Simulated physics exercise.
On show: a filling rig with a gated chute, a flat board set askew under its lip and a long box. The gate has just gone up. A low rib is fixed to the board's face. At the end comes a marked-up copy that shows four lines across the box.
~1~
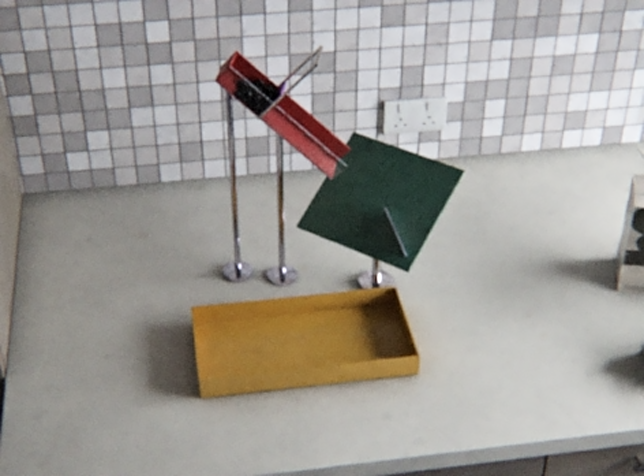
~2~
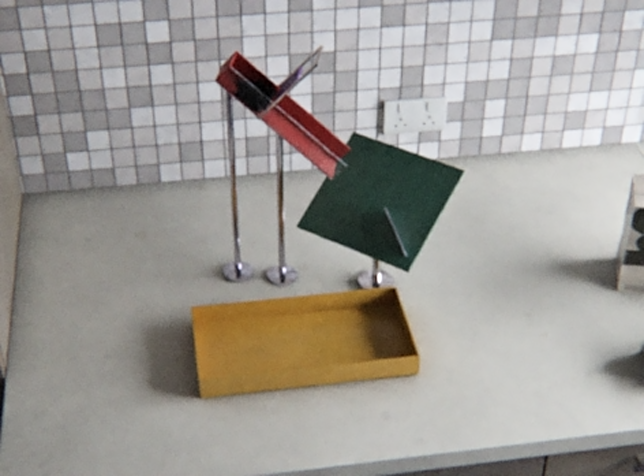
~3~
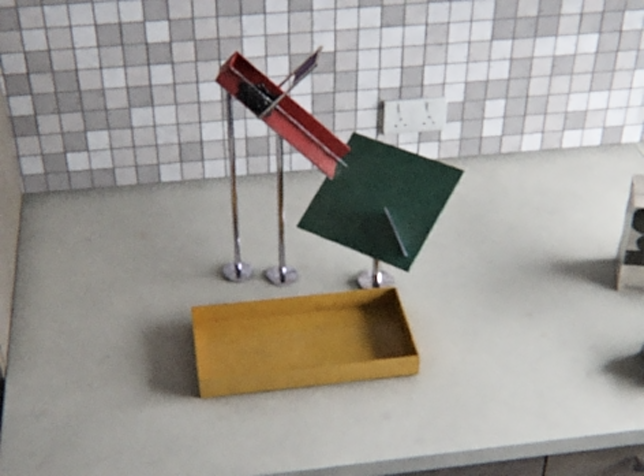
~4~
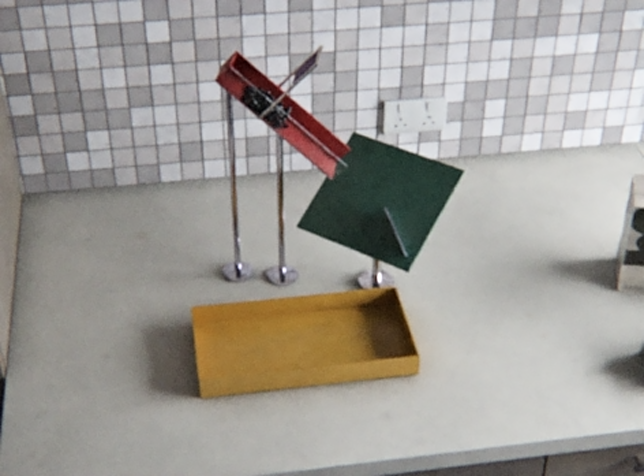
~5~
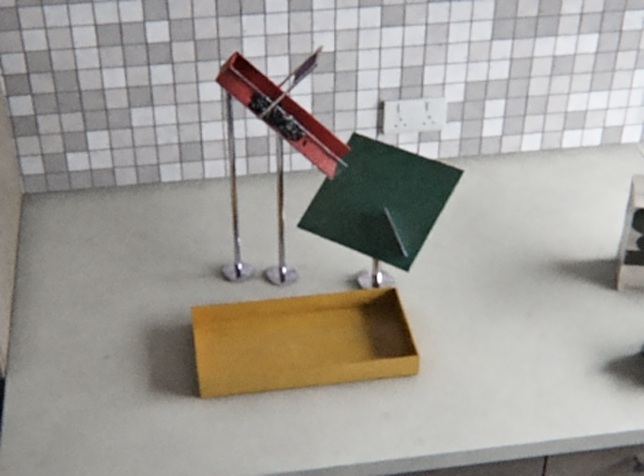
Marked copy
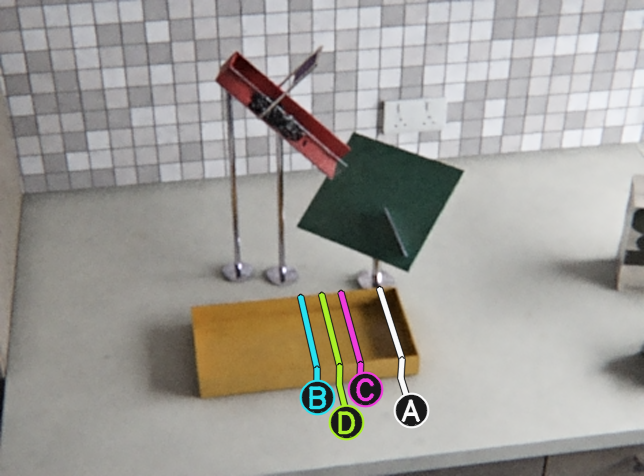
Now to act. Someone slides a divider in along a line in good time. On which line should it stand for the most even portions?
Go for C.
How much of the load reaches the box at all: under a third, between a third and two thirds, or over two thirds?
It is over two thirds.
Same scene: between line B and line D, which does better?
D it is.
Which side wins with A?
The left side.
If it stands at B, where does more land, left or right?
The right side.
On the marked copy, line A crosses the front rim at (401, 358); line B crosses the front rim at (316, 367); line C crosses the front rim at (360, 363); line D crosses the front rim at (339, 365).
With A, of what is caught, all but a few on the left of the divider, only a few on the right.
With B, of what is caught, only a few on the left of the divider, all but a few on the right.
With C, of what is caught, close to half on the left of the divider, close to half on the right.
With D, of what is caught, close to a quarter on the left of the divider, the bulk on the right.
